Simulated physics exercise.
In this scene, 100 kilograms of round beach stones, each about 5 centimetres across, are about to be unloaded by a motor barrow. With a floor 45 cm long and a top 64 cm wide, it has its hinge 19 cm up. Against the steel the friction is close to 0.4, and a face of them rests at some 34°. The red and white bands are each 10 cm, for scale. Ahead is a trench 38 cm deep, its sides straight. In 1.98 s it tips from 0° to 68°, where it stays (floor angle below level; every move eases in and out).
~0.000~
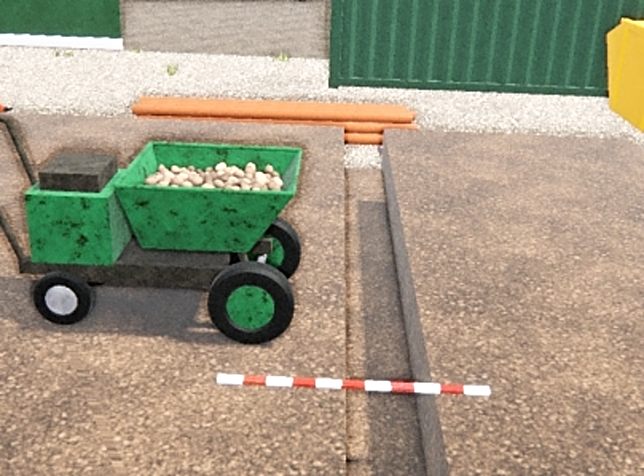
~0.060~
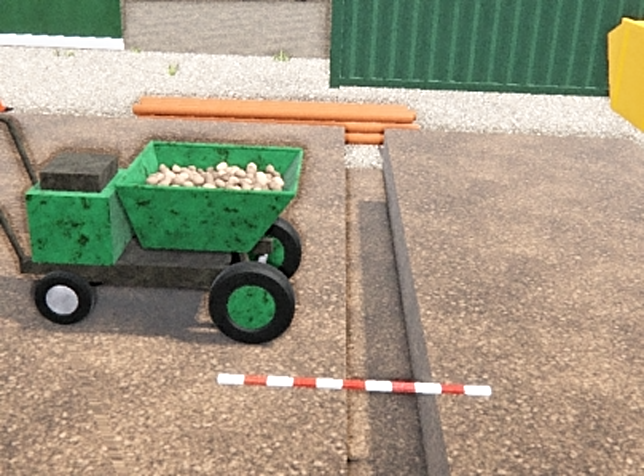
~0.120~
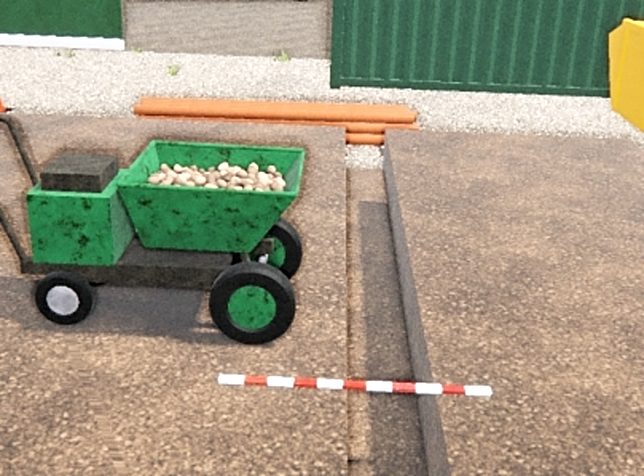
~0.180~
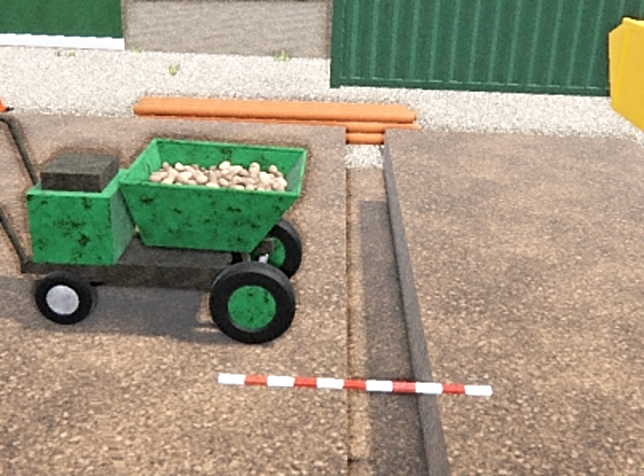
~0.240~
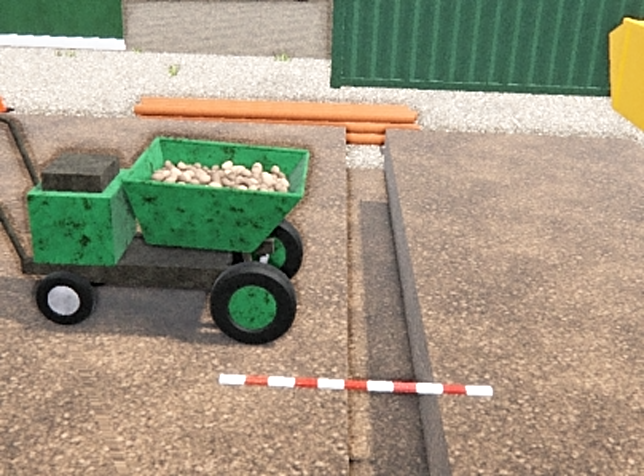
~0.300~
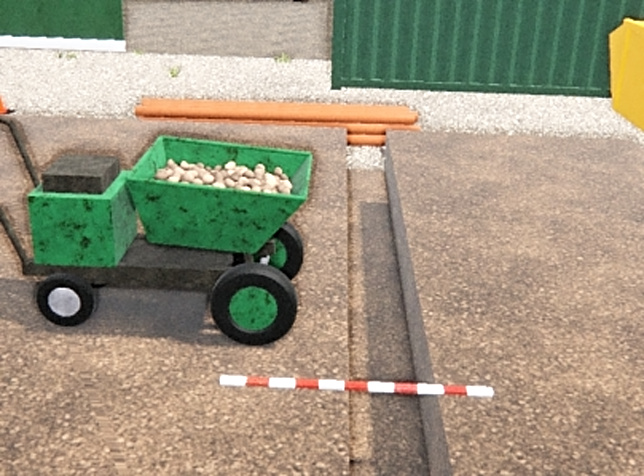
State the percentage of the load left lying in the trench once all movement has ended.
The share left there is about 84 per cent.
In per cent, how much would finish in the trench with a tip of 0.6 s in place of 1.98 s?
That would give about 55 percent.
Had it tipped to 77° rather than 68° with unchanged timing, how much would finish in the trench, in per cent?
I'd guess some 85 in a hundred.
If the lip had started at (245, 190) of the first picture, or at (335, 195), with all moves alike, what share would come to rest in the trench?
Close to 100 percent in the first case, 35 percent in the second.
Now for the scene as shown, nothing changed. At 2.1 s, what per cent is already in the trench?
By then, around 35 percent.
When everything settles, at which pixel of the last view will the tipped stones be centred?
I'd point somewhere around (395, 373).
After 1.5 s the floor is at 57°; 100 % in the skip; the foremost stones are at (384, 255).
After 2.1 s the floor is at 68°; 55 % in the skip, 36 % in the trench, 9 % past the trench; the foremost stones are at (479, 324).
After 2.4 s the floor is at 68°; 30 % in the skip, 54 % in the trench, 16 % past the trench; the foremost stones are at (515, 327).
After 4.4 s the floor is at 68°; 0 % in the skip, 84 % in the trench, 16 % past the trench; the foremost stones are at (522, 328).
